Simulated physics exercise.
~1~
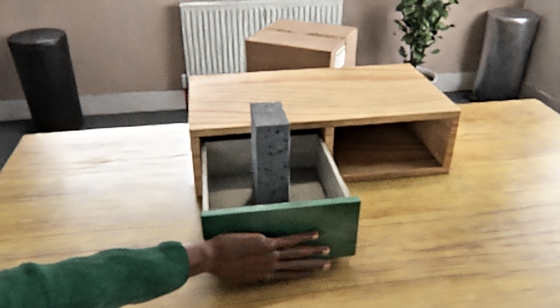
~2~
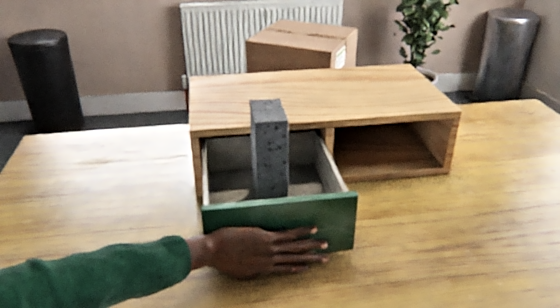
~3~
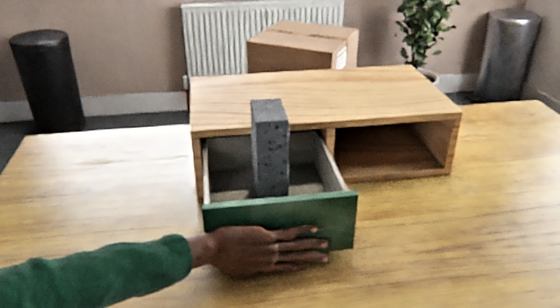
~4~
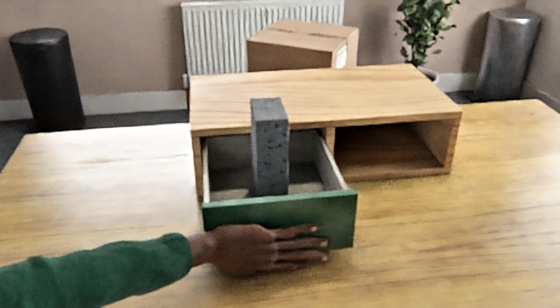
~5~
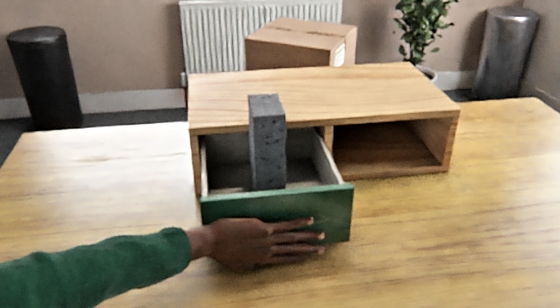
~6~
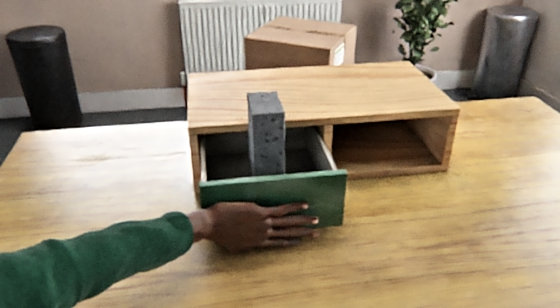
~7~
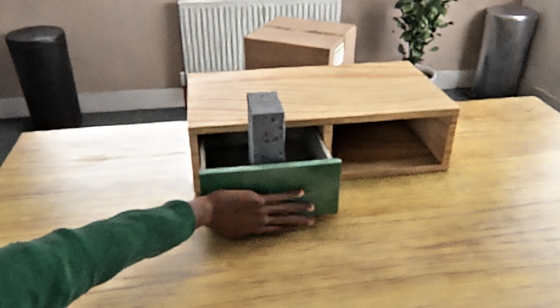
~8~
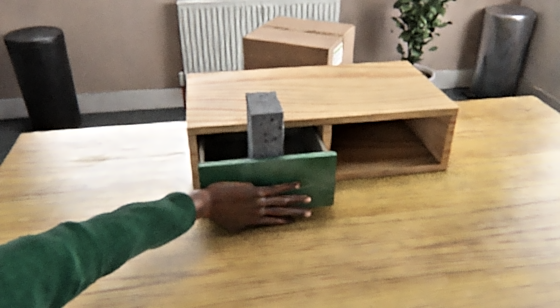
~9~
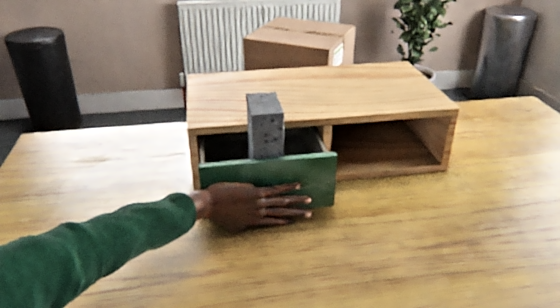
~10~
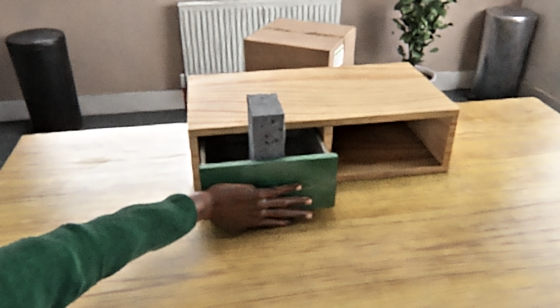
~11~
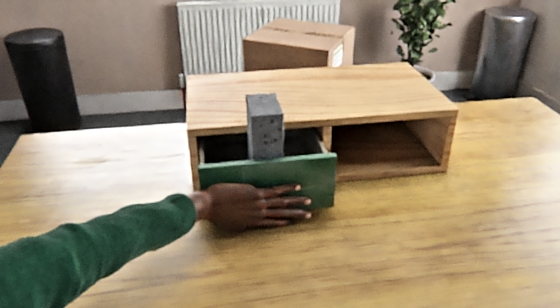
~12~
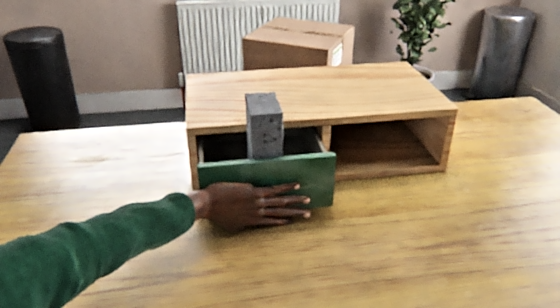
The video shows a hand in a green sleeve pushing a green-fronted drawer holding an upright grey brick into a wooden chest on a table. The drawer slides partway in, then stops with the brick against the chest's top edge, remaining partly open with the hand on its front.
